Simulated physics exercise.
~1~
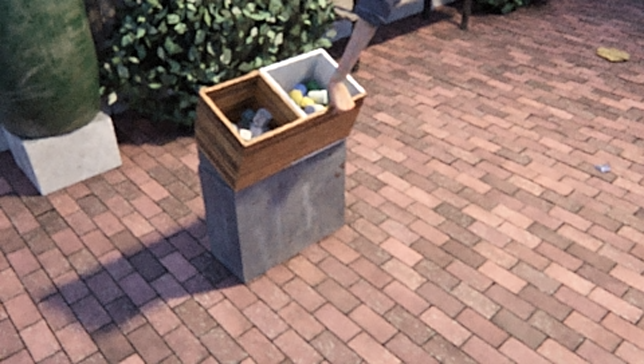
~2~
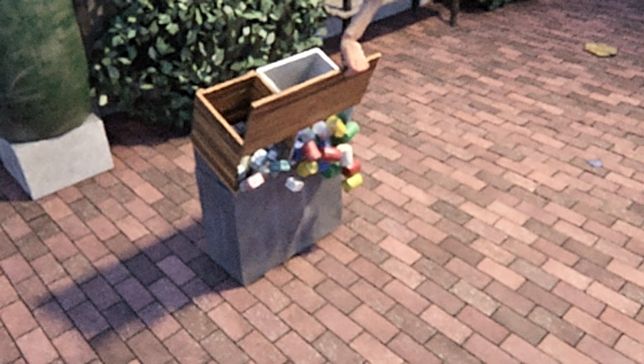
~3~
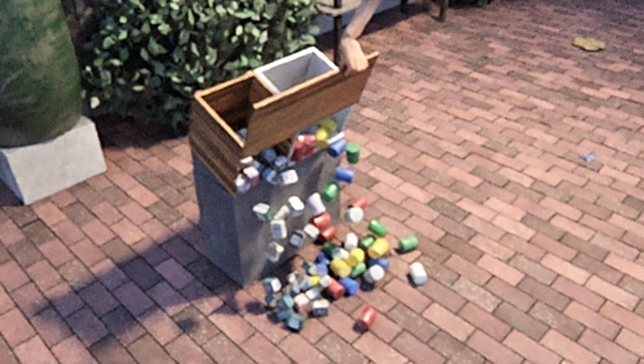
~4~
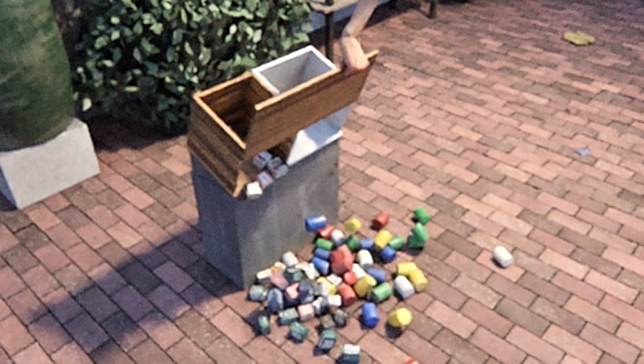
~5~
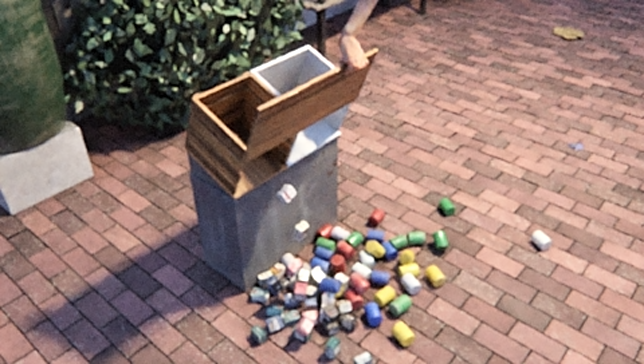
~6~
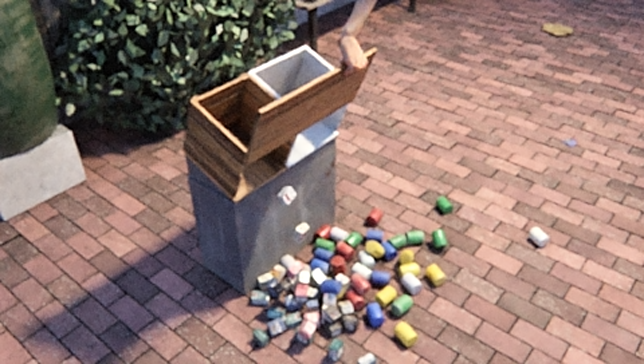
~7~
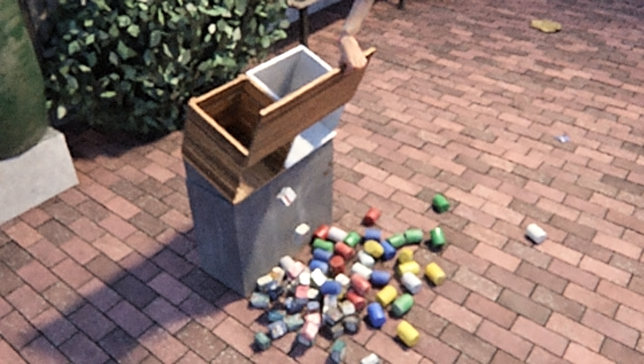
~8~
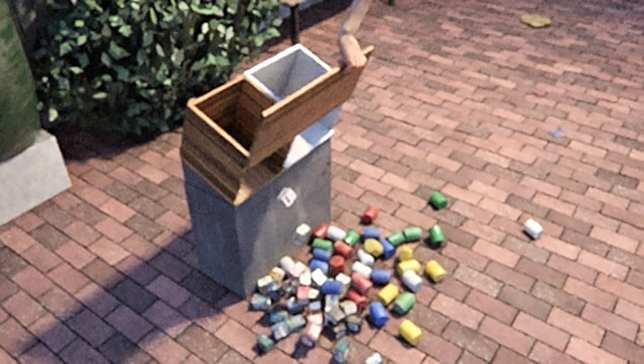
Colourful small pieces spilling from a two-part wooden and white bin as a hand raises its gate, ending scattered across brick paving.
